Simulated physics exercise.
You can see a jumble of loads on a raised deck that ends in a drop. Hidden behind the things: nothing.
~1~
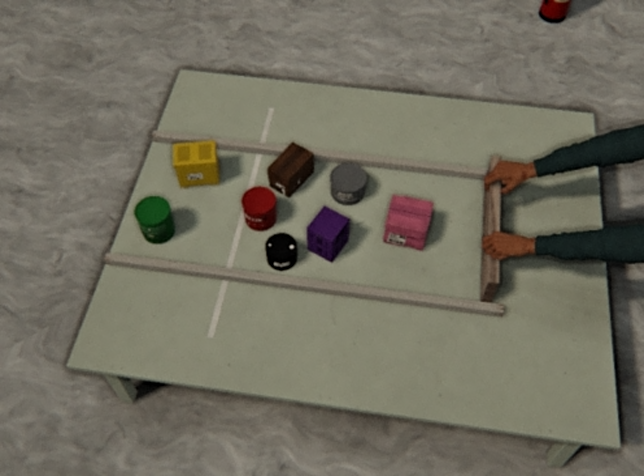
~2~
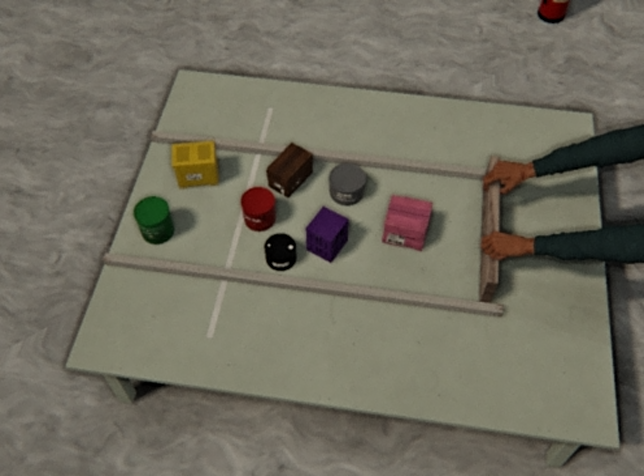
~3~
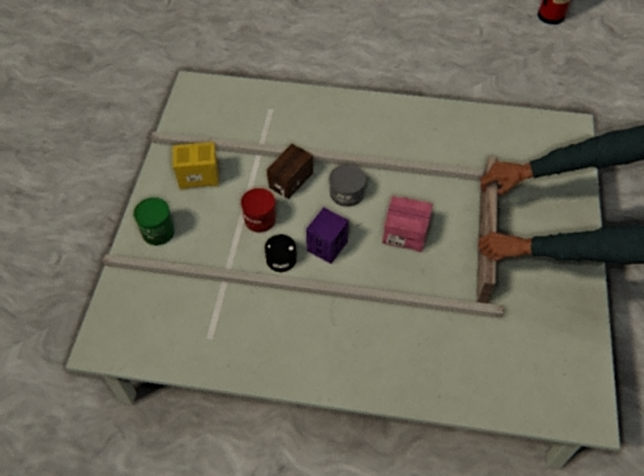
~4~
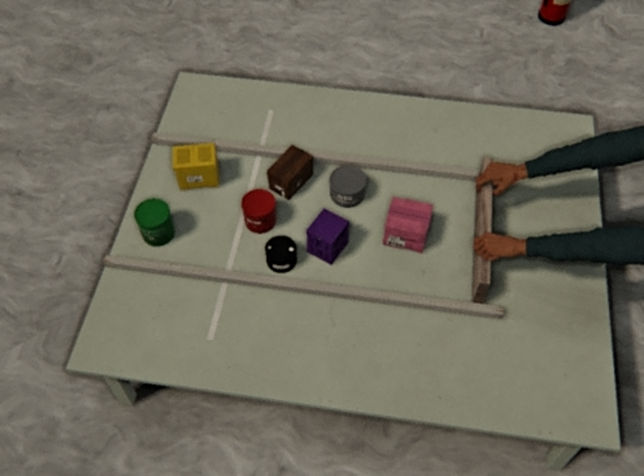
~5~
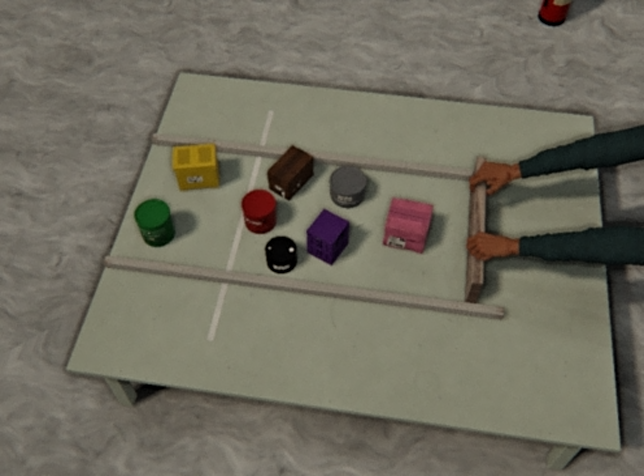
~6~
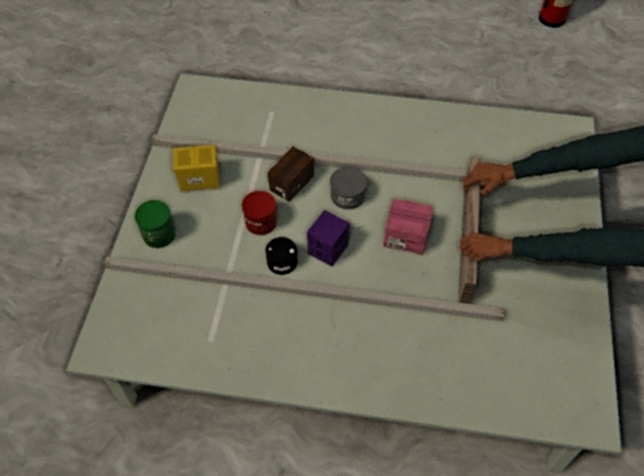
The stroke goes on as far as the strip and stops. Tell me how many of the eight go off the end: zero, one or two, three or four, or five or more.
The number sent down is nothing.
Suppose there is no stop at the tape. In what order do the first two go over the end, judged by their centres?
Order, earliest first: Yellow tote then red pail.
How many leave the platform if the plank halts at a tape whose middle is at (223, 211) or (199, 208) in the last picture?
In that order 0 and 1.
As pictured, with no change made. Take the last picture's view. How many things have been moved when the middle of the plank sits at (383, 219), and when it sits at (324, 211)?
At the first point the count is 2, at the second it's 5.
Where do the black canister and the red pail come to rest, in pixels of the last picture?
The black canister stops around (215, 256); the red pail around (186, 204).
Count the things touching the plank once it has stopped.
4 in contact.
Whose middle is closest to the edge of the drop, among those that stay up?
The yellow tote winds up nearest.
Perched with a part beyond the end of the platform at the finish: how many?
I count 0 overhanging.
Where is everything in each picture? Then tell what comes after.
Green pail (156, 221); yellow tote (197, 165); red pail (260, 209); plank (491, 228); tape (244, 210), in the first picture.
Yellow tote (196, 165); brown parcel (290, 170), in the second picture.
Red pail (259, 211); grey pail (347, 186), in the third picture.
Green pail (155, 223); pink parcel (408, 225), in the fourth picture.
Yellow tote (197, 168); black canister (281, 255), in the fifth picture.
Green pail (156, 225); yellow tote (197, 169); red pail (260, 213); plank (470, 229); tape (245, 214), in the sixth picture.
Soon after, none off yet; green pail at rest near (156, 225); yellow tote at rest near (197, 169); red pail at rest near (260, 213).
After that, none off yet; green pail at rest near (156, 225); yellow tote at rest near (197, 169); red pail displaced about its own width near (227, 209).
In the end, the number that fall off is zero.
